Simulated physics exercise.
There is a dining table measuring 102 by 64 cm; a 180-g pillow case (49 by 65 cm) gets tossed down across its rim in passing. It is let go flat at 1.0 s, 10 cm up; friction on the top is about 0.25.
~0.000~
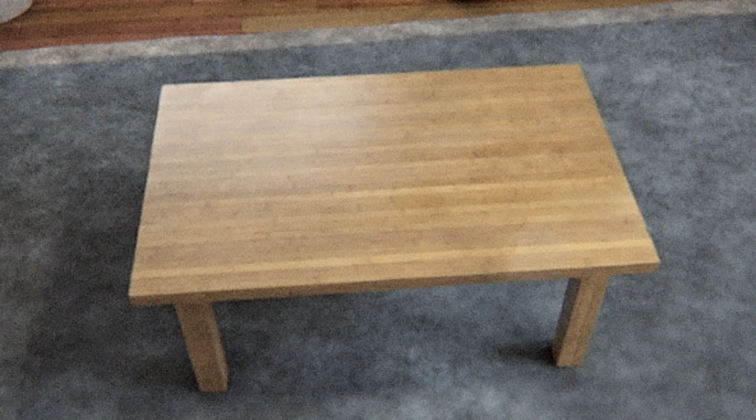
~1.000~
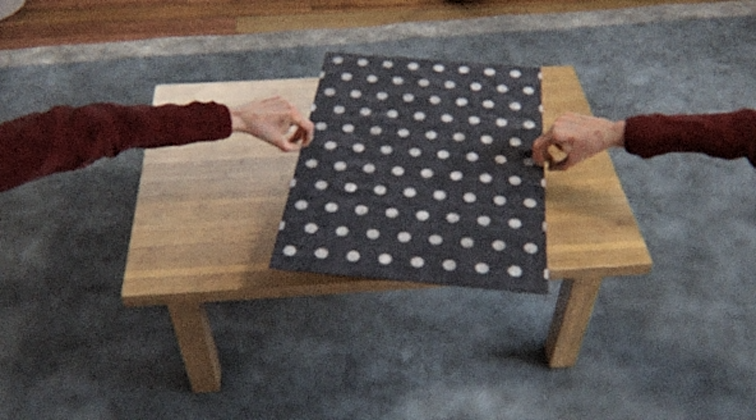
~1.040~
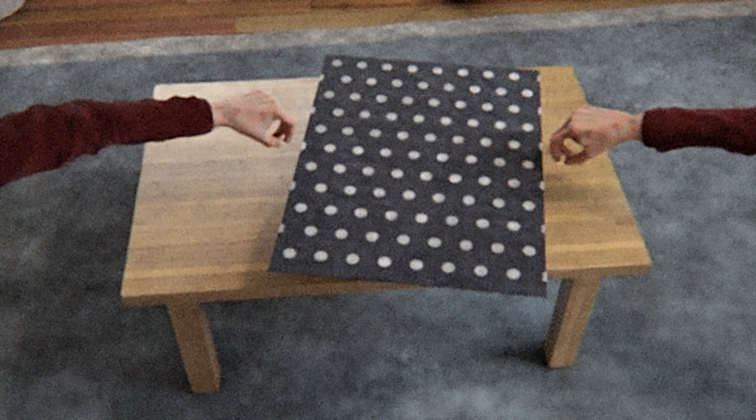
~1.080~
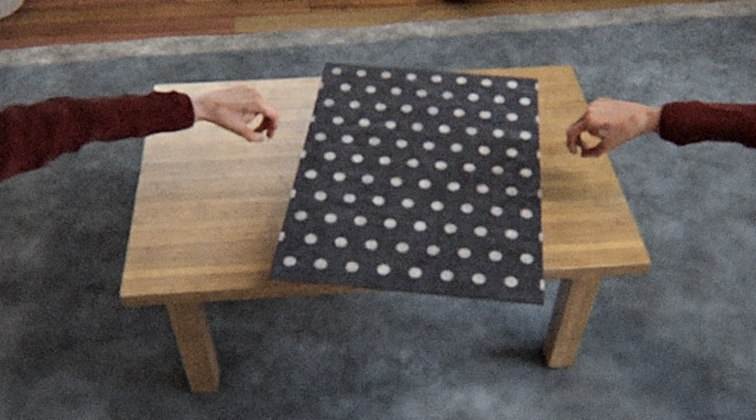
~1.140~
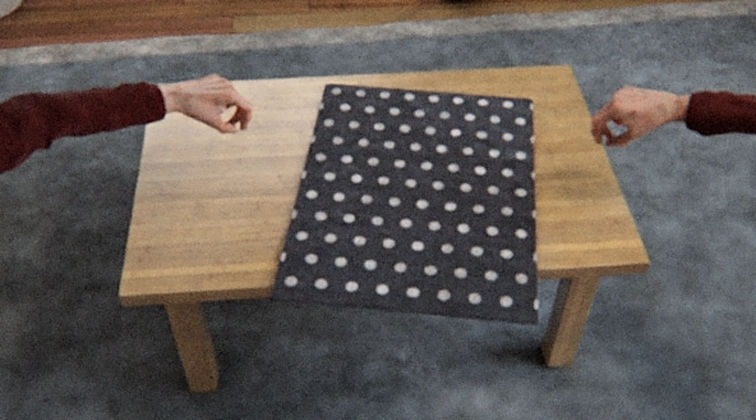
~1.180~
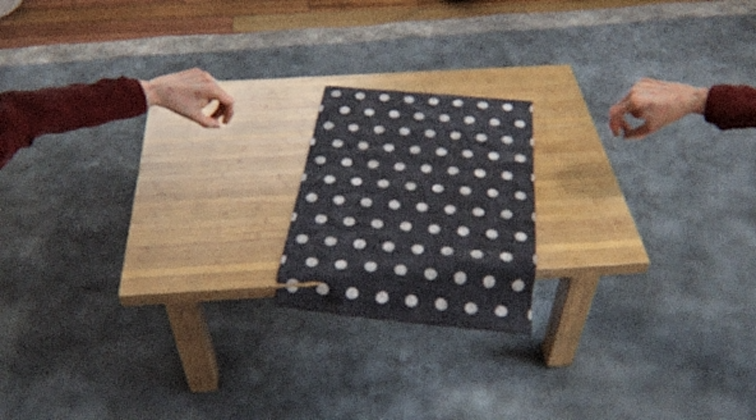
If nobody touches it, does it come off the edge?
Watch, it won't leave.
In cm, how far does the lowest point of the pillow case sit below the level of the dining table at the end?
16 cm or so.
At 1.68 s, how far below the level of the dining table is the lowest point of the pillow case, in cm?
10 cm, approximately.
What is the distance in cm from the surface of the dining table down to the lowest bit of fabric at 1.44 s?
Roughly 12 centimetres below the top.
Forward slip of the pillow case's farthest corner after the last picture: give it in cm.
The rear point moves forward by roughly 2 cm.
At 1.4 s, 80 % of the pillow case is still over the top.
At 1.7 s, 80 % of the pillow case is still over the top.
At 1.9 s, 80 % of the pillow case is still over the top.
At 2.2 s, 80 % of the pillow case is still over the top.
At 4.4 s, 80 % of the pillow case is still over the top.
